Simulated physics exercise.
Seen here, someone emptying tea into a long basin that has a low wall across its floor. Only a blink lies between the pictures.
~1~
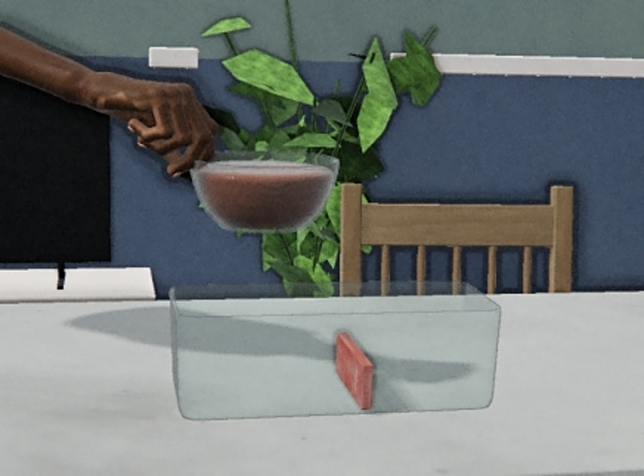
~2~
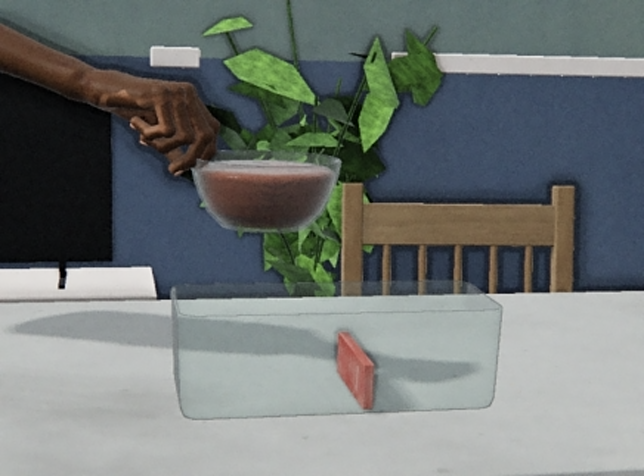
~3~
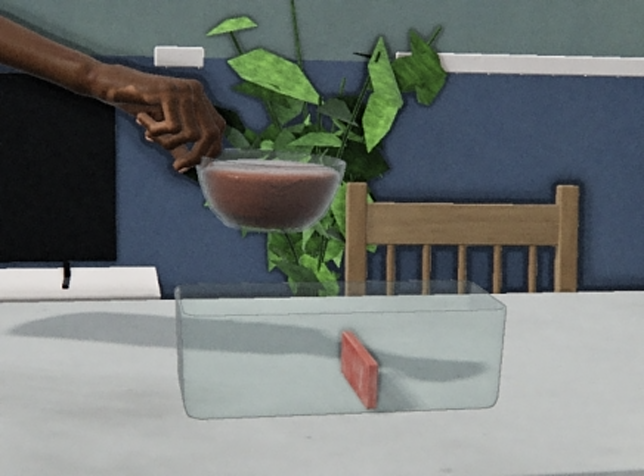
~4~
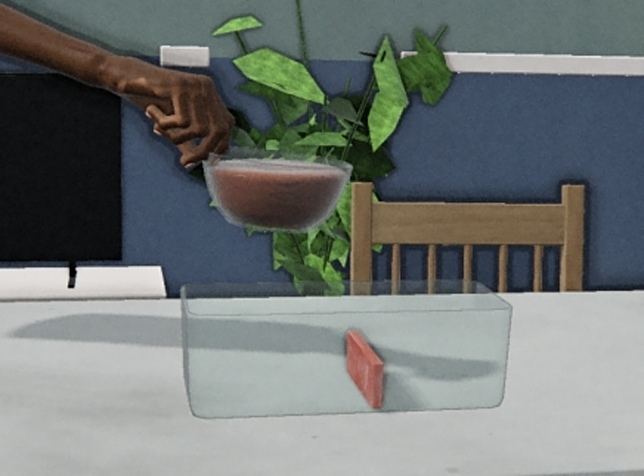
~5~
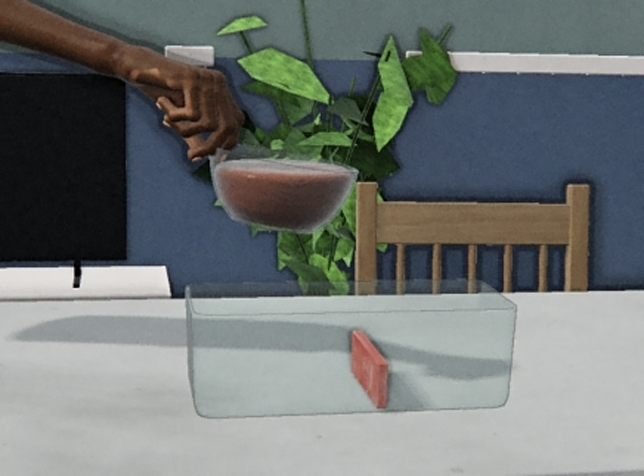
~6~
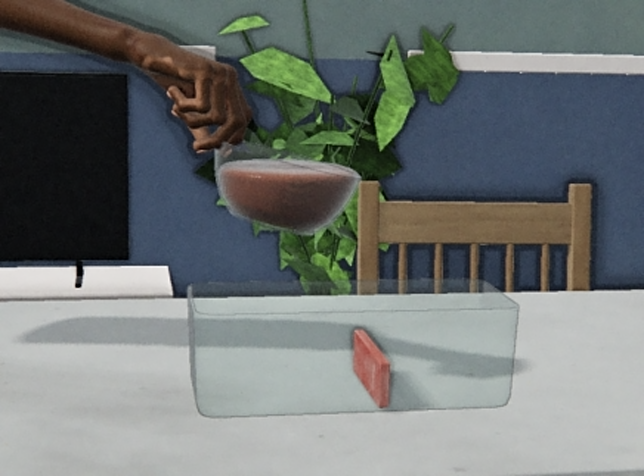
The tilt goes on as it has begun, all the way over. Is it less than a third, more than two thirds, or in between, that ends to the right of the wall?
The share right of the wall is over two thirds.
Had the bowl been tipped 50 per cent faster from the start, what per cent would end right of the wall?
Near 75 %.
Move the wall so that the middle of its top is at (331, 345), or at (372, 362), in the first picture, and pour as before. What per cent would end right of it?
First some 95, then 60 per cent.
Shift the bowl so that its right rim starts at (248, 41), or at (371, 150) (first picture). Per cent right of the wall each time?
First some 15, then 95 per cent.
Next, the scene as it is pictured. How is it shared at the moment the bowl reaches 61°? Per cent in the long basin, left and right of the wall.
The left part 0 per cent, the right part 25.
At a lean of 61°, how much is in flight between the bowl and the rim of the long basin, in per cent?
Some 30 per cent.
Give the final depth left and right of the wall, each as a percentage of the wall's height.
Near 10 on the left, 70 on the right.
A moment on, the bowl is tipped part way and 43 per cent is still to pour, 1 is left of the wall and 27 right of it.
Next, the bowl is tipped on its side and 5 per cent is still to pour, 9 is left of the wall and 81 right of it.
Then the bowl is tipped on its side and 0 per cent is still to pour, 17 is left of the wall and 82 right of it.
Later the bowl is tipped on its side and 0 per cent is still to pour, 17 is left of the wall and 83 right of it.
At rest 17 per cent lies left of the wall, 82 right of it and 0 outside.
